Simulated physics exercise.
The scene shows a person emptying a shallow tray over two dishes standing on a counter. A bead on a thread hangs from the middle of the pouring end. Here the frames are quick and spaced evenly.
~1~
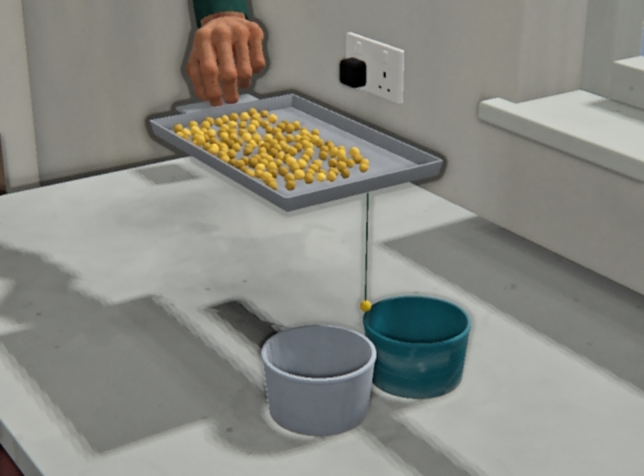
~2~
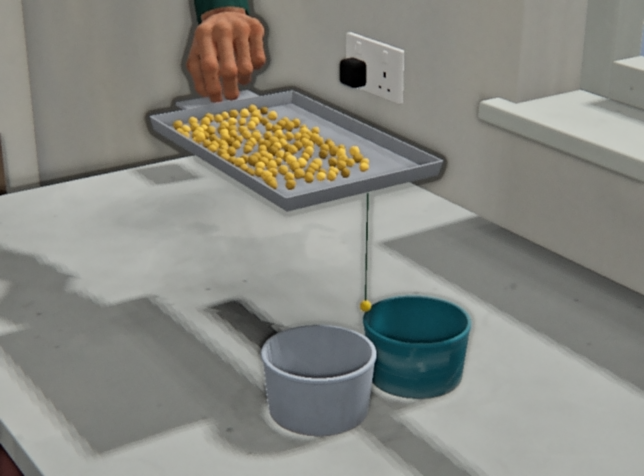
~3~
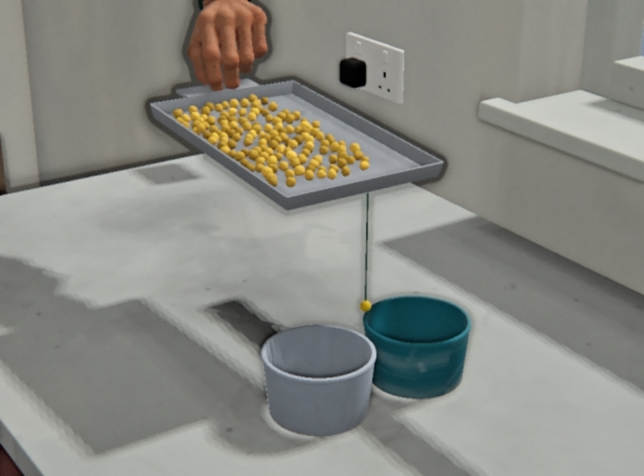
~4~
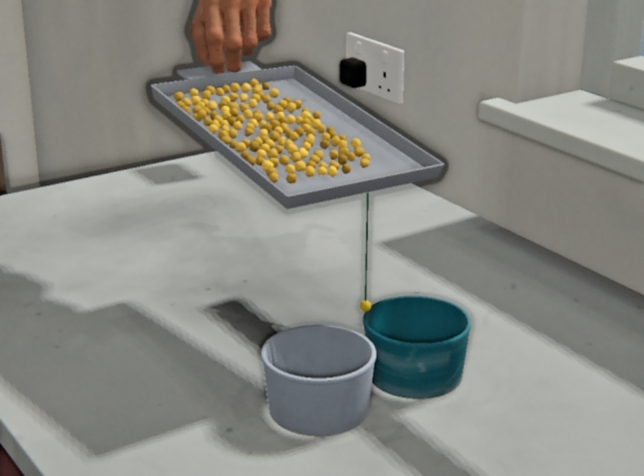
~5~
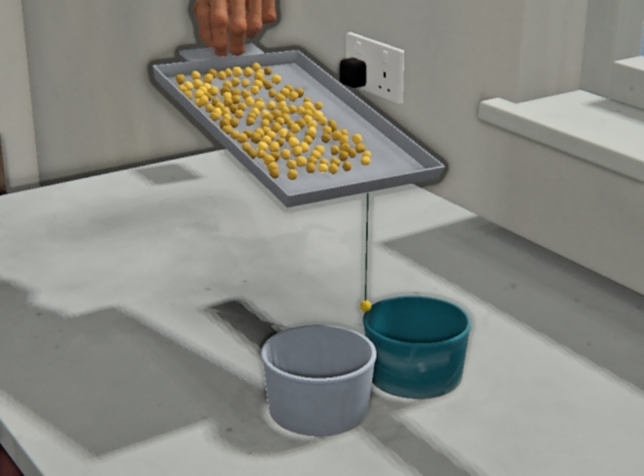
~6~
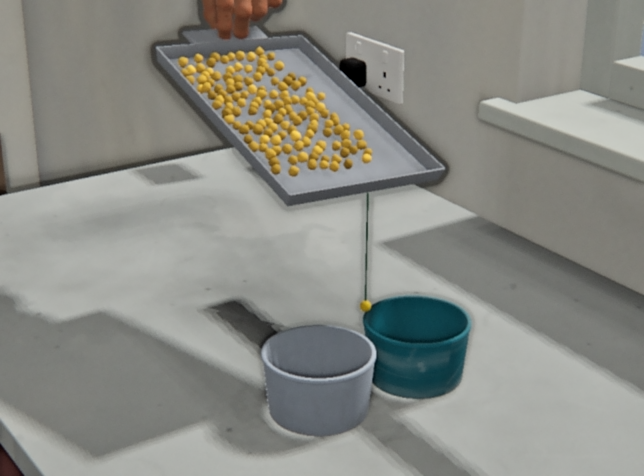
The footage shows a hand holding a grey tray of yellow puffed corn balls above a grey dish and a teal dish on a counter, gradually raising the handle end so the tray slopes more steeply toward the right.
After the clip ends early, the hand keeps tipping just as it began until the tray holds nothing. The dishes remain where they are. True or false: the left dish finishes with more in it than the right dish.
False; the right dish has more.
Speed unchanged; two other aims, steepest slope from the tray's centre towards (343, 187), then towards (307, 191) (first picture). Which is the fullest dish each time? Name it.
The leftmost dish, then the leftmost dish.
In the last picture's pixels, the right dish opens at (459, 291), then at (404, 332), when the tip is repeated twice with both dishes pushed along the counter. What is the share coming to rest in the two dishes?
Close to 30 per cent, followed by close to 50 per cent.
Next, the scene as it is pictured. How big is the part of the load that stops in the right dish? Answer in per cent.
It comes to roughly 40 percent of the load.
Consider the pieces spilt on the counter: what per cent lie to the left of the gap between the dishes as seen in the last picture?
About 0 percent of the spill.
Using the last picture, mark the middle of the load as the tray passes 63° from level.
Around (379, 157).
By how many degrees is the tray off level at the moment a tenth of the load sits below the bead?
Roughly 75 degrees of turn.
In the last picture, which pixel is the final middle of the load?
The centre settles at about (428, 388).
Soon after the last picture, tray tipped steeply; nearly all on the tray; a small part in the air.
A little later, tray tipped past a quarter turn; most on the tray; a small part in the right dish; a small part outside both; a stray few in the air.
Later still, tray tipped past a quarter turn; a small part in the left dish; about half in the right dish; about half outside both.
At rest, tray tipped past a quarter turn; a small part in the left dish; about half in the right dish; about half outside both.
